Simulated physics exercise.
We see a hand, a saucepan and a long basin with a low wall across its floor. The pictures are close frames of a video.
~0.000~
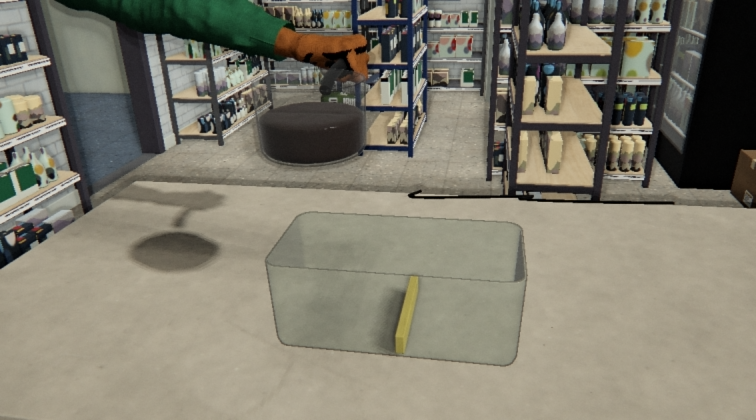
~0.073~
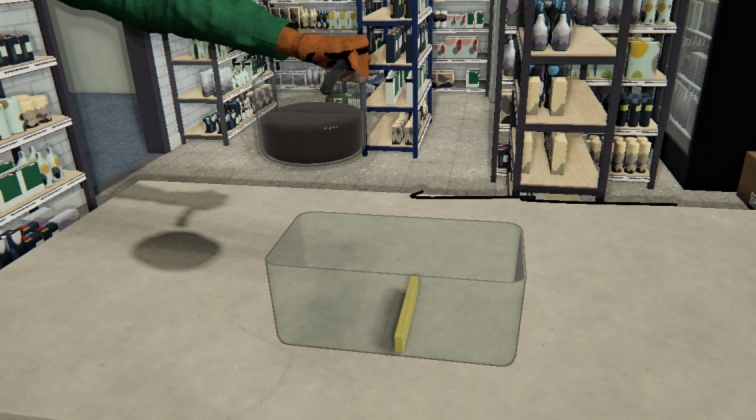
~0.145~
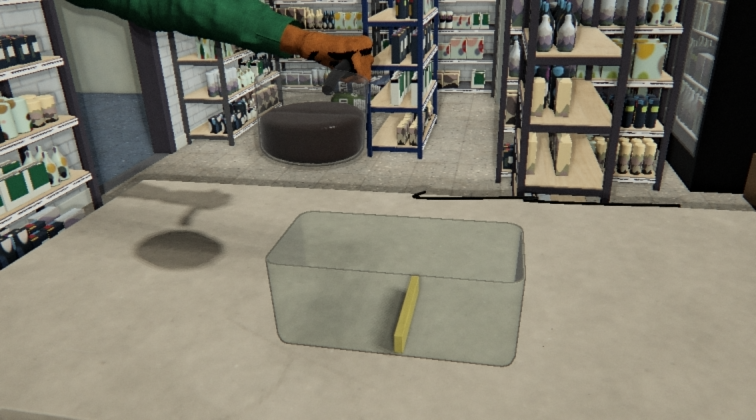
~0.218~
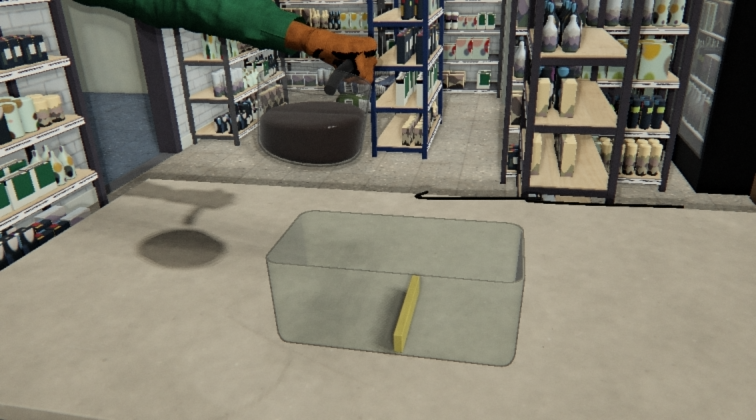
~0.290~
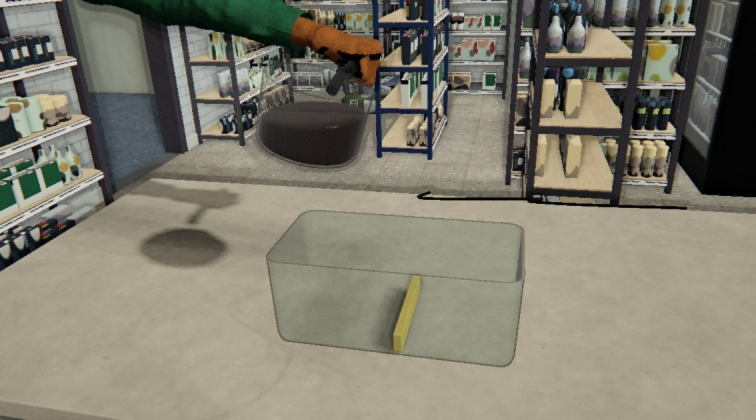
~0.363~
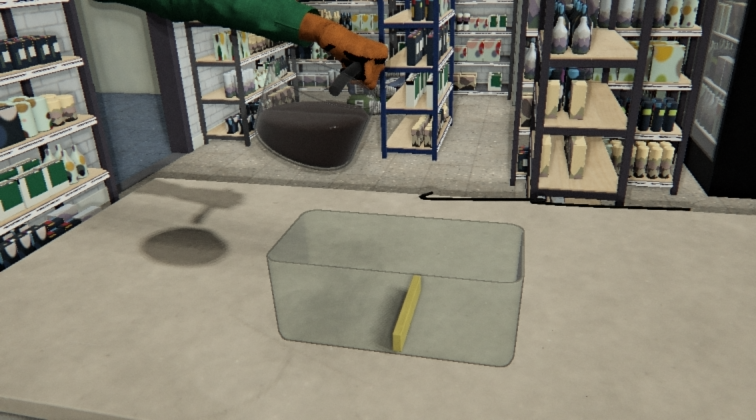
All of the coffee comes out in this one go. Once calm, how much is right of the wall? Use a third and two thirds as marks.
In the end over two thirds is right of the wall.
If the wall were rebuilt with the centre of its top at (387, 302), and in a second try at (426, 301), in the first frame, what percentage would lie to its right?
The first gives 90 %, the second 40 %.
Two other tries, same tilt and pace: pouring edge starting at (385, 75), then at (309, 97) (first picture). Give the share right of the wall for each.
About 90 and 15 per cent.
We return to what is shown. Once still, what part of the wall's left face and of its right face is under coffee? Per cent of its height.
Some 10 per cent left and 80 right.
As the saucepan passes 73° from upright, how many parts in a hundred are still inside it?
Roughly 70 in a hundred.
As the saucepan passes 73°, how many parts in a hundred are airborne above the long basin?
Near 25 %.
A moment on, the saucepan is tipped part way and 72 per cent is still to pour, 1 is left of the wall and 2 right of it.
Next, the saucepan is tipped on its side and 23 per cent is still to pour, 6 is left of the wall and 51 right of it.
Then the saucepan is tipped on its side and 4 per cent is still to pour, 12 is left of the wall and 78 right of it.
Later the saucepan is tipped on its side and 1 per cent is still to pour, 16 is left of the wall and 83 right of it.
Finally, 18 per cent lies left of the wall, 81 right of it and 1 outside.
